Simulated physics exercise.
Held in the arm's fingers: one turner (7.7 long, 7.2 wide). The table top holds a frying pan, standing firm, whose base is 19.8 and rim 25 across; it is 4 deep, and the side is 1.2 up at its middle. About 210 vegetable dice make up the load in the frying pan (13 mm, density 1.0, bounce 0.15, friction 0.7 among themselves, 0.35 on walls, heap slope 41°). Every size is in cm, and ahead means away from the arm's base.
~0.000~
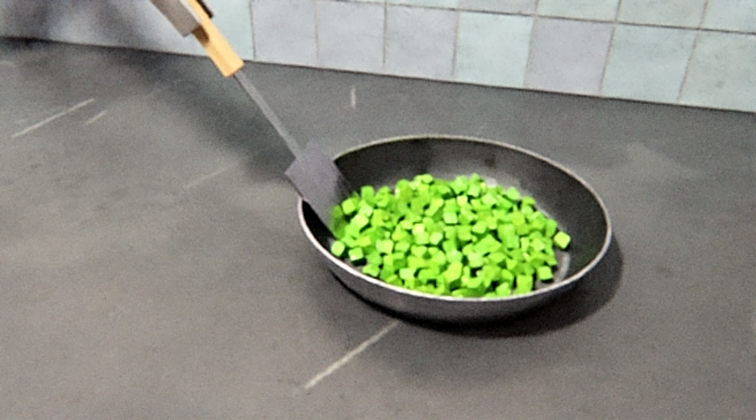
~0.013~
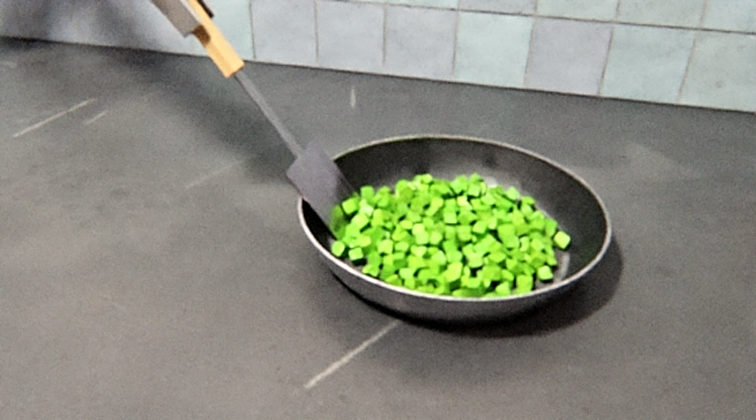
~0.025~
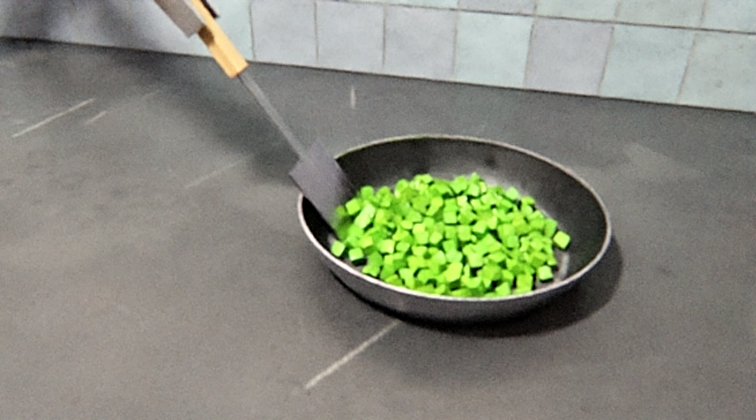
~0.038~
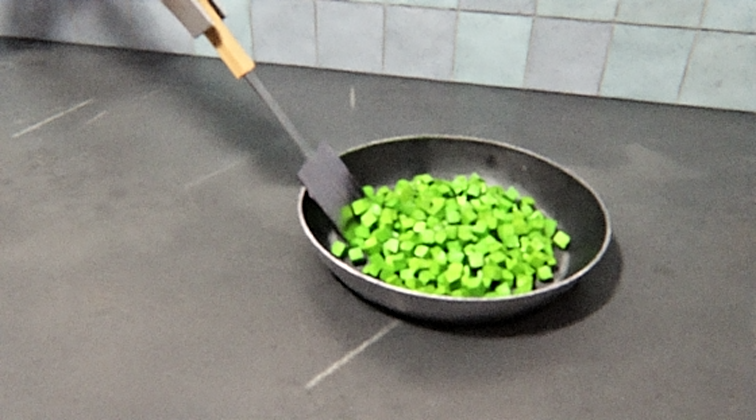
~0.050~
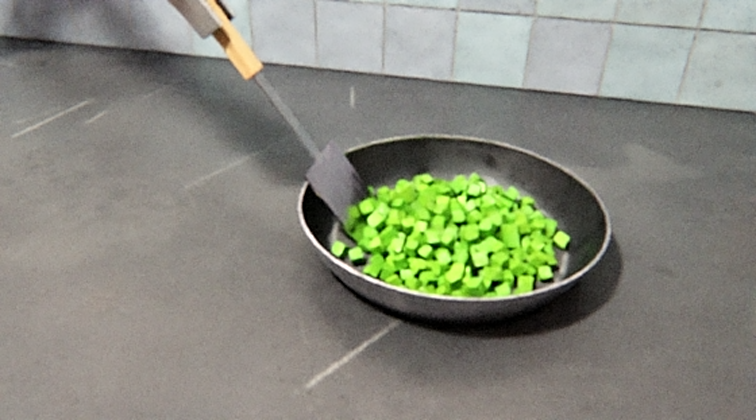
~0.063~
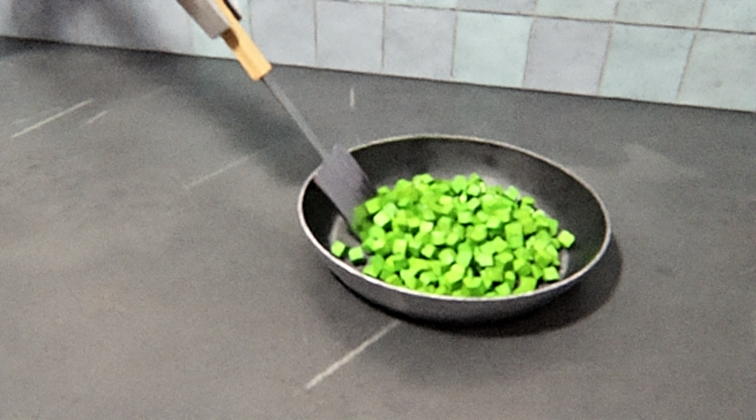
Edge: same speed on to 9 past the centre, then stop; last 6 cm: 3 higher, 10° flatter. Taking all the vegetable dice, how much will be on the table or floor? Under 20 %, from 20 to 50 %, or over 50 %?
Under 20 %.
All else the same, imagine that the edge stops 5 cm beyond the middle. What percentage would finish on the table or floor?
Roughly 0 %.
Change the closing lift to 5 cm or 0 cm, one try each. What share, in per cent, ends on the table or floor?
Try one gives about 10 in a hundred, try two about 5 in a hundred.
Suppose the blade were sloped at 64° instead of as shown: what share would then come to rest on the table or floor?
My guess is close to 10 per cent.
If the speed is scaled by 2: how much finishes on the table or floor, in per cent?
Near 30 in a hundred.
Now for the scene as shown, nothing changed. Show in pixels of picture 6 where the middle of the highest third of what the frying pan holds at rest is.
I'd say around pixel (562, 234).
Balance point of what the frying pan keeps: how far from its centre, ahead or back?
4.5 cm ahead.
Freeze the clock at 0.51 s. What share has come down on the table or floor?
10 %.
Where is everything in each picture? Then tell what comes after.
In the first frame, the turner top edge at (299, 154), sloping 53°; upper third of the load around (451, 223), from x 340 to 560, top at y 180; 212 in the frying pan.
In the second frame, the turner top edge at (300, 154), sloping 53°; upper third of the load around (451, 223), from x 340 to 560, top at y 180.
In the third frame, the turner top edge at (304, 155), sloping 53°; upper third of the load around (450, 223), from x 340 to 560, top at y 180.
In the fourth frame, the turner top edge at (310, 156), sloping 53°; upper third of the load around (452, 222), from x 340 to 560, top at y 180.
In the fifth frame, the turner top edge at (318, 157), sloping 53°; upper third of the load around (454, 224), from x 340 to 560, top at y 180.
In the sixth frame, the turner top edge at (326, 158), sloping 53°; upper third of the load around (457, 224), from x 340 to 565, top at y 180; 212 in the frying pan.
After 0.16 s, sloping 53°, highest piece 4 above the table; 212 in the frying pan.
After 0.26 s, sloping 50°, highest piece 6 above the table; 212 in the frying pan.
After 0.51 s, sloping 43°, highest piece 8 above the table; 191 in the frying pan, 16 on the table or floor, 5 on the blade or in flight.
After 1.56 s, sloping 43°, highest piece 6 above the table; 190 in the frying pan, 22 on the table or floor.
In the end, 190 in the frying pan, 22 on the table or floor. That is 10 % on the table or floor.
